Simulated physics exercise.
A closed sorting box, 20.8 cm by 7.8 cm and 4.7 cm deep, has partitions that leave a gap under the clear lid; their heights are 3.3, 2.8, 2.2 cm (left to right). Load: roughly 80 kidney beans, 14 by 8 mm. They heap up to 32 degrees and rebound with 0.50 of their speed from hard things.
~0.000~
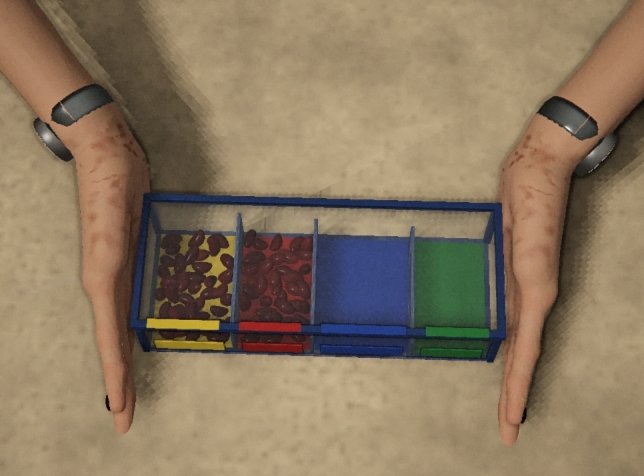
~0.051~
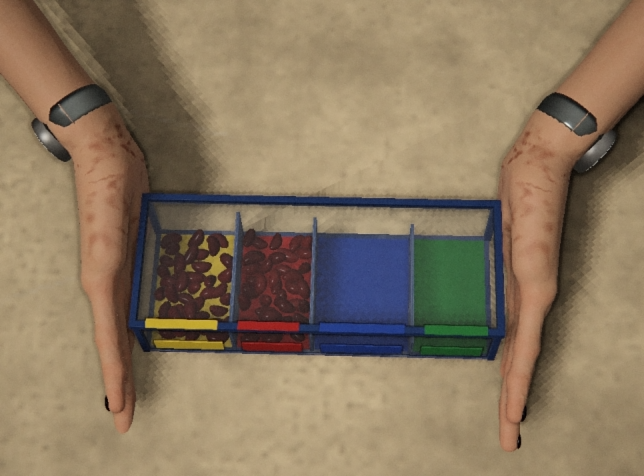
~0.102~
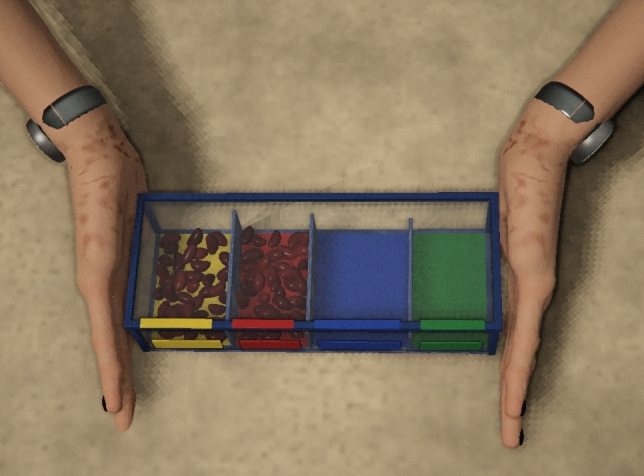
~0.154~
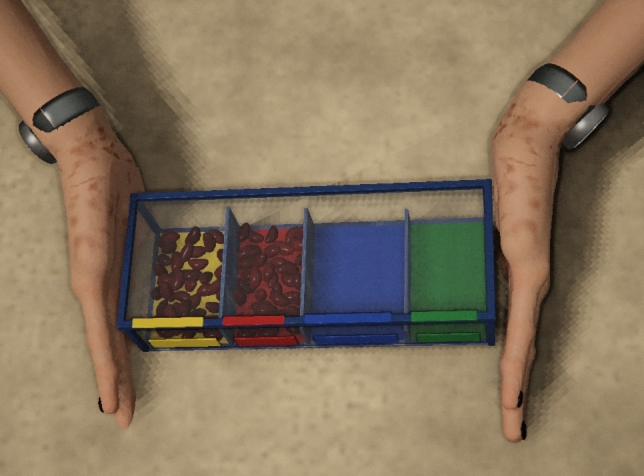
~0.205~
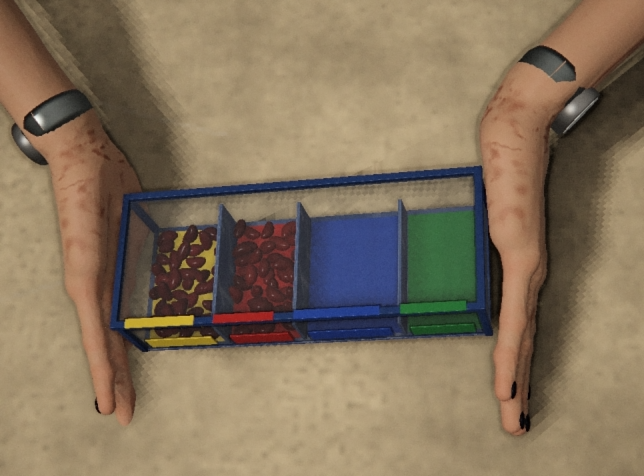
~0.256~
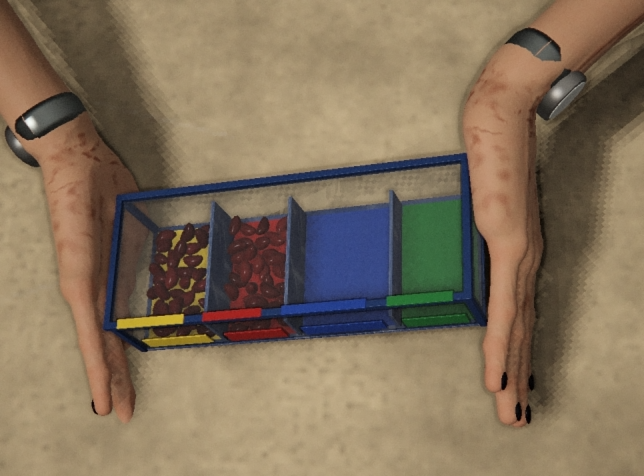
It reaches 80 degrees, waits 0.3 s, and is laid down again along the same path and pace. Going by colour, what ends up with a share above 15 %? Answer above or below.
Red above, blue below, green below, yellow above.
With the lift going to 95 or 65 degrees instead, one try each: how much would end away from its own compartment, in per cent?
About 20 and 0 per cent.
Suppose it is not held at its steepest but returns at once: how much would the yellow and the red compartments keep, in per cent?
In that case yellow 50; red 50.
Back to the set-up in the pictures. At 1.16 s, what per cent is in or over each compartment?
Red 50; blue 0; green 0; yellow 50.
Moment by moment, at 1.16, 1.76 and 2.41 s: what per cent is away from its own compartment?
In turn: 0, 0, 0.
After 1.16 s, tilt 80 degrees; red 50 %, yellow 50 %.
After 1.76 s, tilt 41 degrees; red 50 %, yellow 50 %.
Then, at 2.41 s, tilt 0 degrees; red 50 %, yellow 50 %.
At rest (2.8 s), red 50 %, blue 0 %, green 0 %, yellow 50 %.
